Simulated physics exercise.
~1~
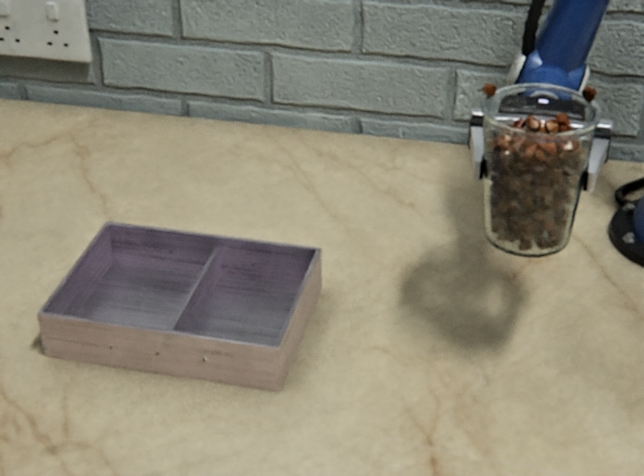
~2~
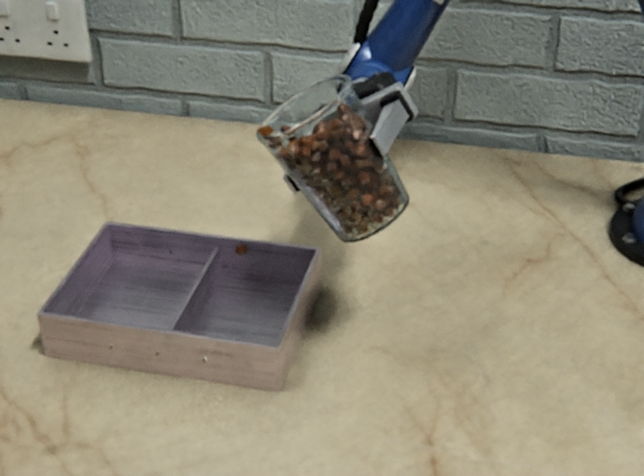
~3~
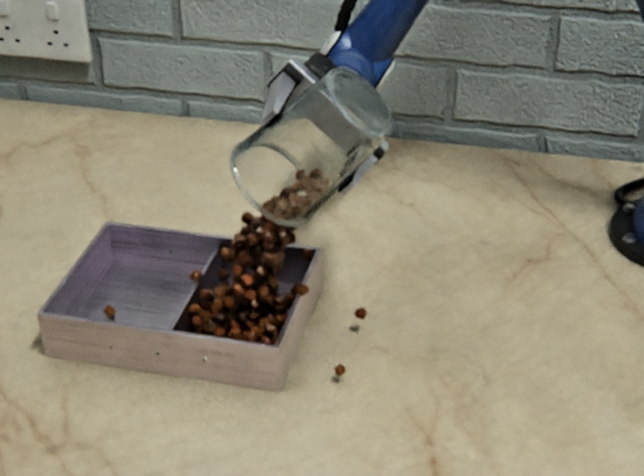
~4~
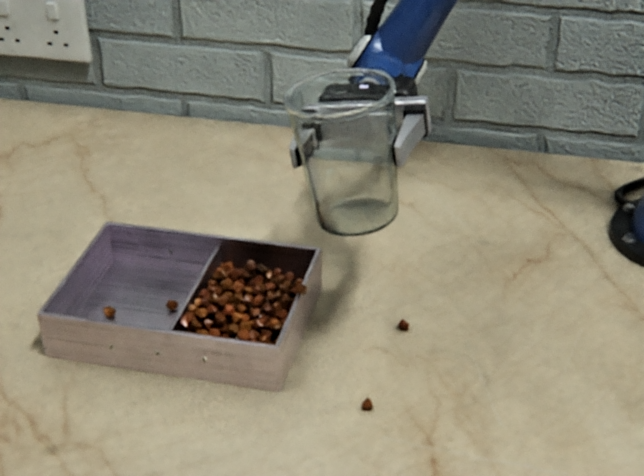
A blue robotic arm grips a clear cup full of reddish-brown pellets above a beige marble-patterned counter, seen from slightly above against a grey brick wall with a white socket panel. At the left sits an open wooden box, purplish inside, split into two parts by a cross wall. The arm carries the cup left toward the box and tilts it. It tips the cup over, and the pellets pour into the right part. Finally the arm swings the emptied cup nearly upright, leaving a heap in the right part, two pellets in the left and two on the counter.
